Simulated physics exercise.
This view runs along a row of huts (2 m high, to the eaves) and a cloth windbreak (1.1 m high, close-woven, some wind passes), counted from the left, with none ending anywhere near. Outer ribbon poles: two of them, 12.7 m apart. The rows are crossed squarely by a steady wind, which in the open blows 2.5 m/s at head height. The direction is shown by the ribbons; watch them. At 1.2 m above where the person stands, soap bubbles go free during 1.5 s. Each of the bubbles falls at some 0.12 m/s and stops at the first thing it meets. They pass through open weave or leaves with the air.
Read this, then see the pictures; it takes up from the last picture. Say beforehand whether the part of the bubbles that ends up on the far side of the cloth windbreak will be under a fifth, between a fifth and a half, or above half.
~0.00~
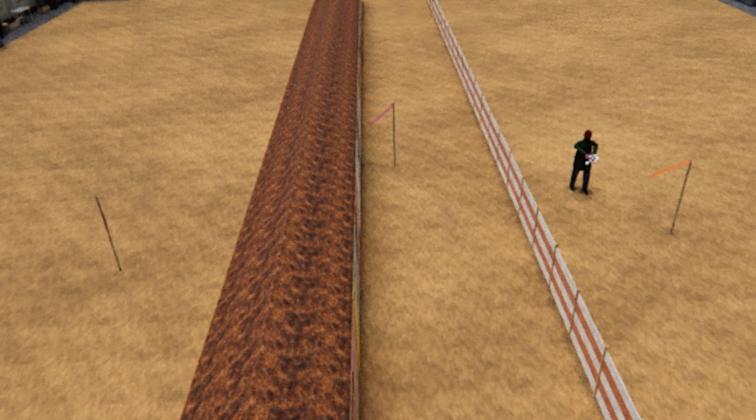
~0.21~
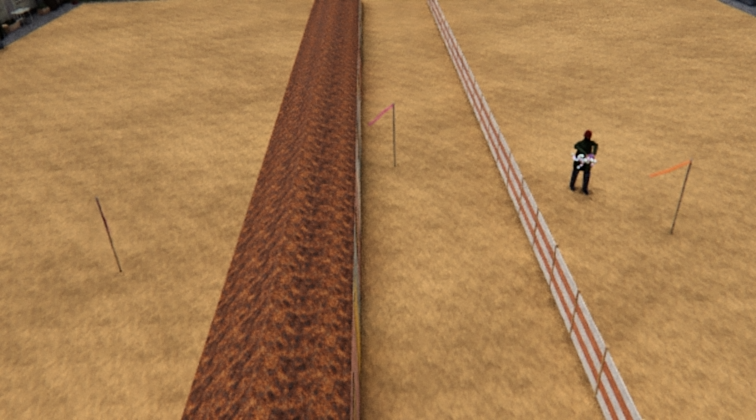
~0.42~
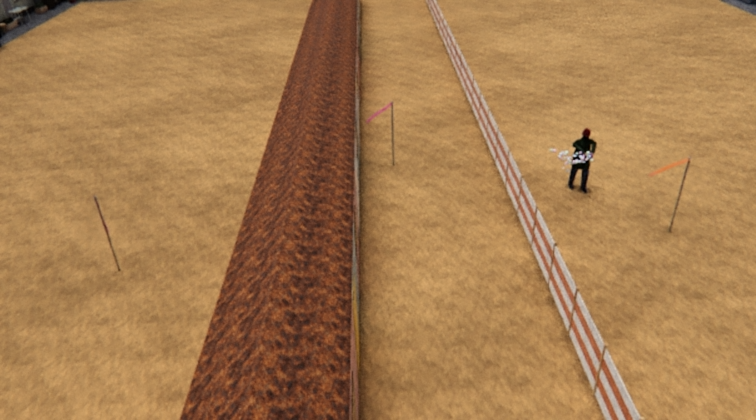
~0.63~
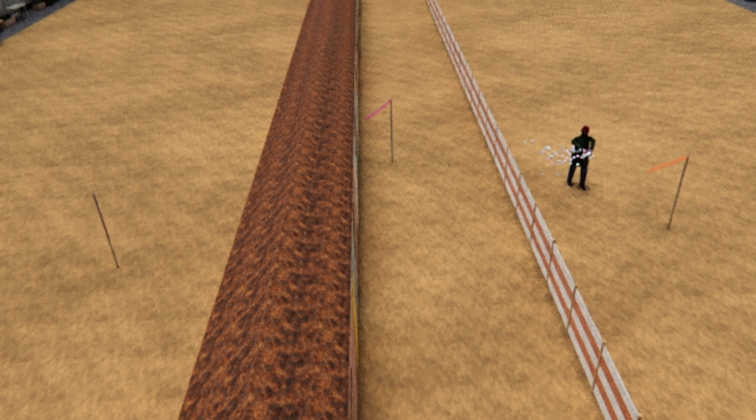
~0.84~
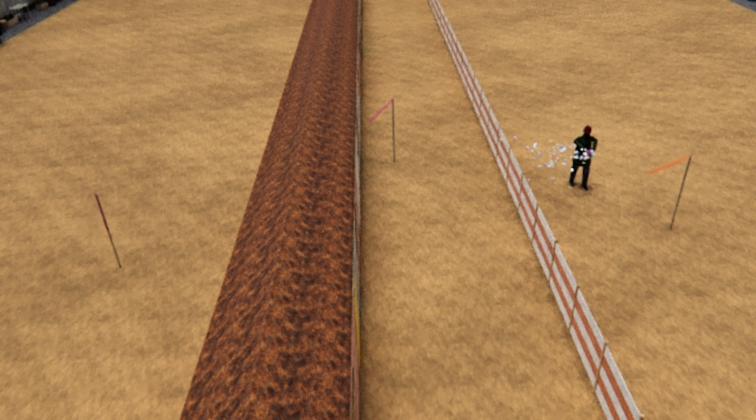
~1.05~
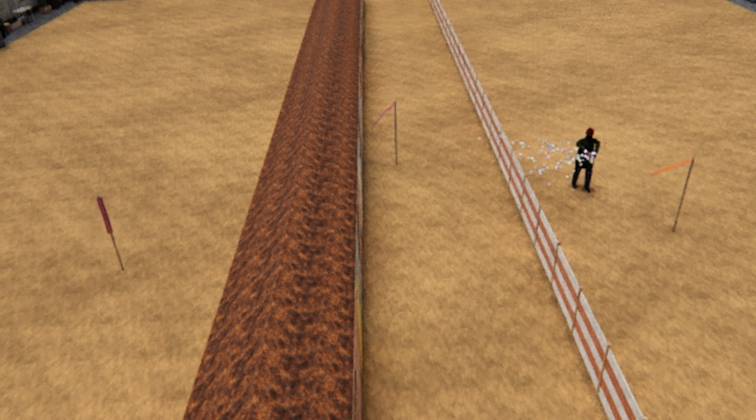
It should come out above half.
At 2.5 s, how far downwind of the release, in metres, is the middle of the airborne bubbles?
About 2.5 m.
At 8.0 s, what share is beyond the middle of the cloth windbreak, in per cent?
100 %.
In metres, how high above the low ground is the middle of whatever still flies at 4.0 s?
Somewhere near 2.4 metres, I'd say.
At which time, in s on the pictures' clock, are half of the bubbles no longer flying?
16.5 s.
After 2.5 s, 100 % is in the air or yet to come; 73 % is beyond the cloth windbreak; the middle of what still flies is 1.6 m above the low ground, near (492, 145).
After 4.0 s, 97 % is in the air or yet to come; 98 % is beyond the cloth windbreak; the middle of what still flies is 2.3 m above the low ground, near (392, 123).
After 8.0 s, 84 % is in the air or yet to come; 99 % is beyond the cloth windbreak.
After 20.0 s, 32 % is in the air or yet to come; 99 % is beyond the cloth windbreak.
After 45.0 s, 3 % is in the air or yet to come; 99 % is beyond the cloth windbreak.
